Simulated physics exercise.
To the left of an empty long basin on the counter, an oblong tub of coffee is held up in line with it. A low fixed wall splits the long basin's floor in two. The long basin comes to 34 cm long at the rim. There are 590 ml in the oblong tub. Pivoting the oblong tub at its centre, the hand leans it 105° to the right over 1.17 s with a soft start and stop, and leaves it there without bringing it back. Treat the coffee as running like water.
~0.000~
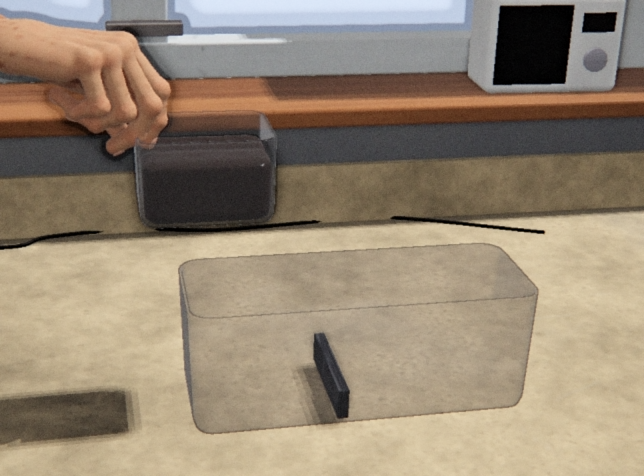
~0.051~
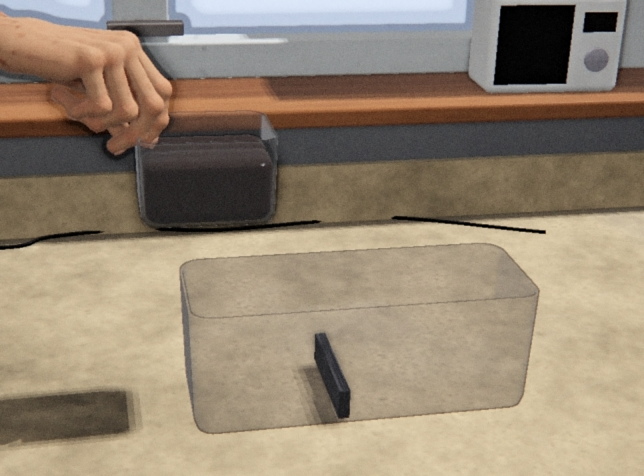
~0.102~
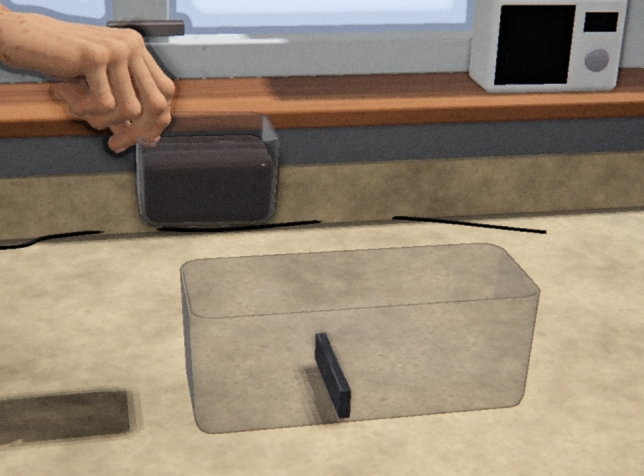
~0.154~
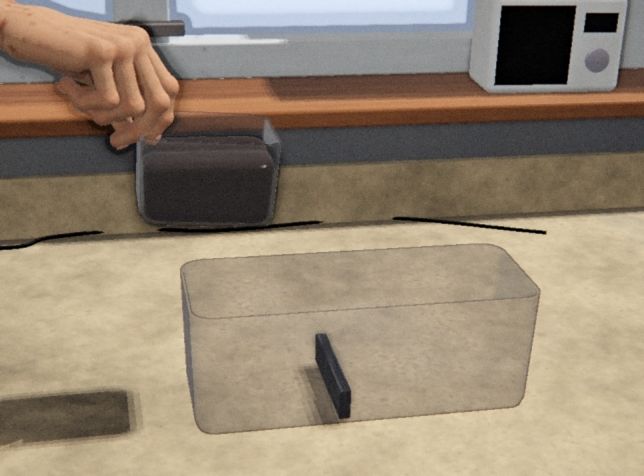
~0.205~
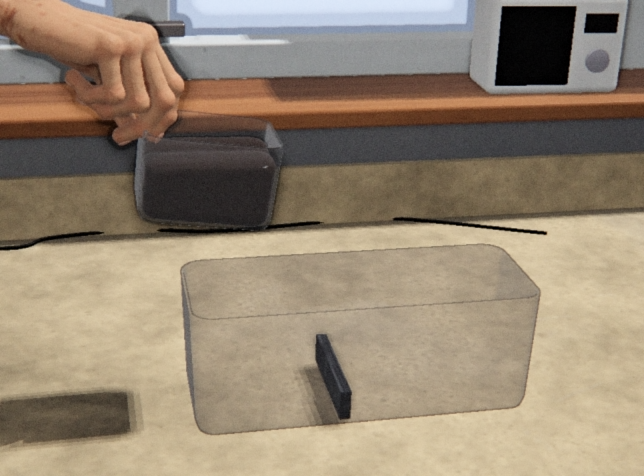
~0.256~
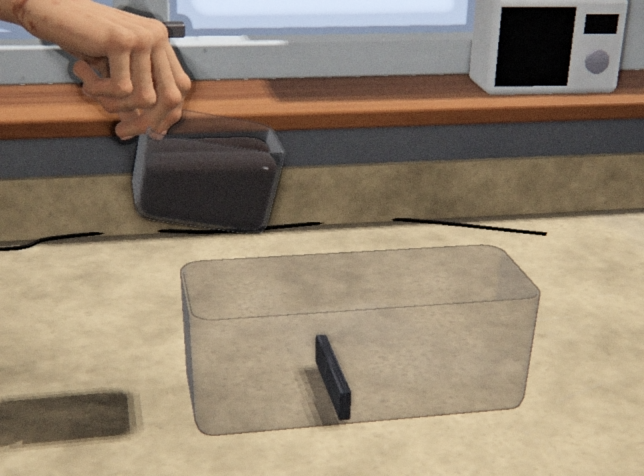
A hand holds a small see-through tub of dark coffee above the counter, keeping it level at first, then slowly leaning it slightly to the right, while a long clear basin with an upright dark wall inside stays still.
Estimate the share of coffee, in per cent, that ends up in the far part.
About 58 per cent.
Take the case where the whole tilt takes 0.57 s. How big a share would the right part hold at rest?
Then it comes to around 40 per cent.
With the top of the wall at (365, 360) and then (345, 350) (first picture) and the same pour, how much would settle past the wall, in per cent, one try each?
First 15, then 35 per cent.
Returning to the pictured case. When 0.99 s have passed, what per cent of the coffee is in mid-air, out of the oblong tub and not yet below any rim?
About 10 % of the total.
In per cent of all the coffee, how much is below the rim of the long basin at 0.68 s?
Fraction in basin: Approx. 8%.
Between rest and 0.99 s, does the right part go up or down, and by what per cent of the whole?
Result: An increase, close to 1.
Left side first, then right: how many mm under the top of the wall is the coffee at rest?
It's around 18 mm on the left side and around 18 mm on the right side.
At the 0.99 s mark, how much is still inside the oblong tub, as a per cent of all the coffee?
14 per cent or so.
Then, 0.68 s in, the tilt is 66° and 66 per cent is still to pour, 4 is left of the wall and 4 right of it.
Then, 0.99 s in, the tilt is 99° and 15 per cent is still to pour, 19 is left of the wall and 57 right of it.
Then, 1.32 s in, the tilt is 105° and 1 per cent is still to pour, 39 is left of the wall and 58 right of it.
Then, 1.67 s in, the tilt is 105° and 0 per cent is still to pour, 42 is left of the wall and 58 right of it.
Finally, 42 per cent lies left of the wall, 58 right of it and 0 outside.
